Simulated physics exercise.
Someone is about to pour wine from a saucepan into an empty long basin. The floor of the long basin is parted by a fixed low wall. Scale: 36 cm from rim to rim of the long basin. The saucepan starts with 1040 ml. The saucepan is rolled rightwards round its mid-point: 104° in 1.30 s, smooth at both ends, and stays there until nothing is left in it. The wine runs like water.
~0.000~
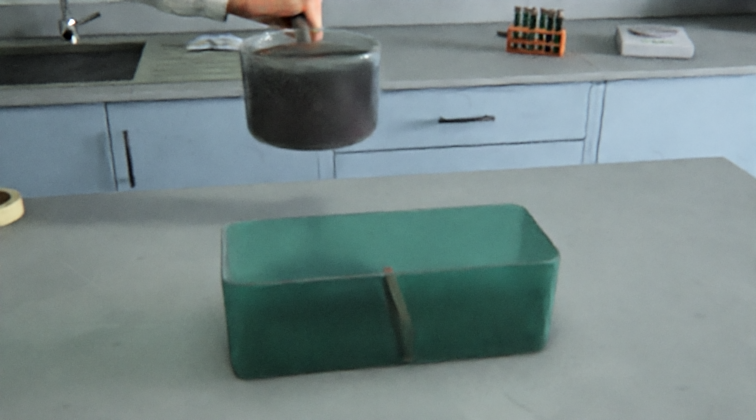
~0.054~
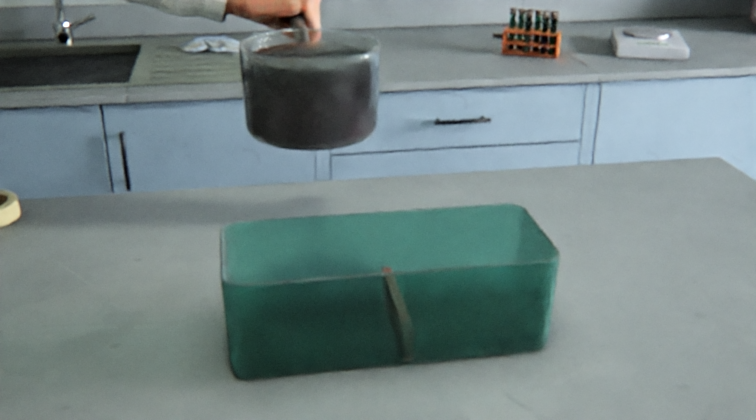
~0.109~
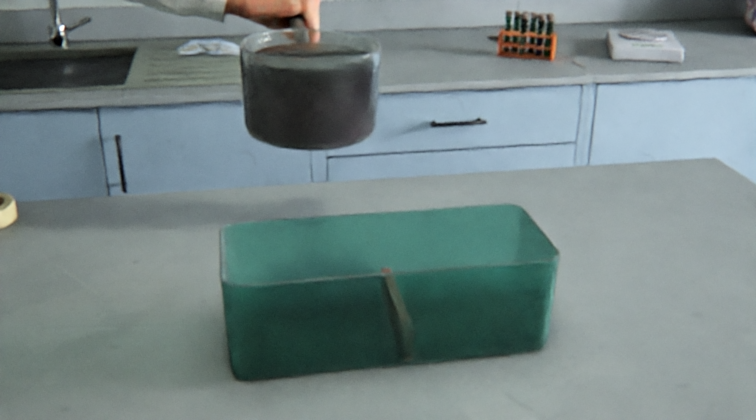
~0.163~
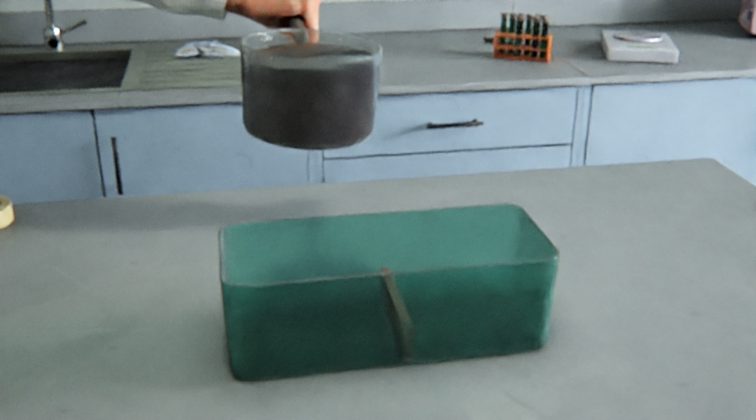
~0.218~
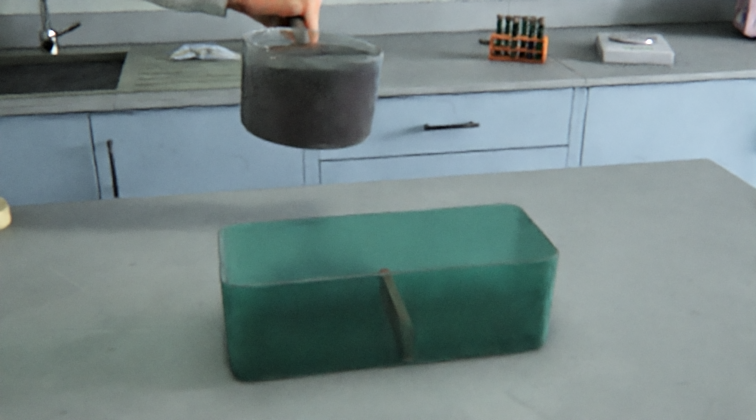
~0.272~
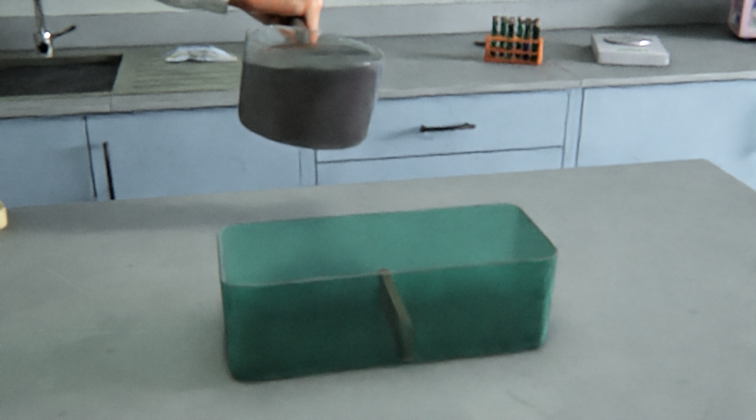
In a kitchen with pale blue cupboards, a hand holds a dark-looking saucepan of liquid level above a long green see-through basin on a grey worktop. The saucepan then slowly tilts a little to the right, while the basin stays still and the background shifts slightly left.
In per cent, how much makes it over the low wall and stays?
About 92 per cent.
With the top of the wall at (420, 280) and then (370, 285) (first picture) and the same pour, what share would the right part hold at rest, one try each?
First 80, then 95 per cent.
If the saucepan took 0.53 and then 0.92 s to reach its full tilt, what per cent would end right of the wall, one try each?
In turn about 80 and 90 per cent.
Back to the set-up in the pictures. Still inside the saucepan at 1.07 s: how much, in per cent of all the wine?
Near 16 in a hundred.
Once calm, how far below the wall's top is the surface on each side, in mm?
Some 40 mm on the left and 0 mm on the right.
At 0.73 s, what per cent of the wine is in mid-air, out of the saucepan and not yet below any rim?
Some 26 per cent.
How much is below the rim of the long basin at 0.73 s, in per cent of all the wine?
Some 7 per cent.
After 0.73 s the tilt is 62° and 67 per cent is still to pour, 0 is left of the wall and 7 right of it.
After 1.07 s the tilt is 96° and 16 per cent is still to pour, 2 is left of the wall and 66 right of it.
After 1.42 s the tilt is 104° and 1 per cent is still to pour, 6 is left of the wall and 89 right of it.
After 1.80 s the tilt is 104° and 0 per cent is still to pour, 8 is left of the wall and 92 right of it.
In the end 8 per cent lies left of the wall, 92 right of it and 1 outside.
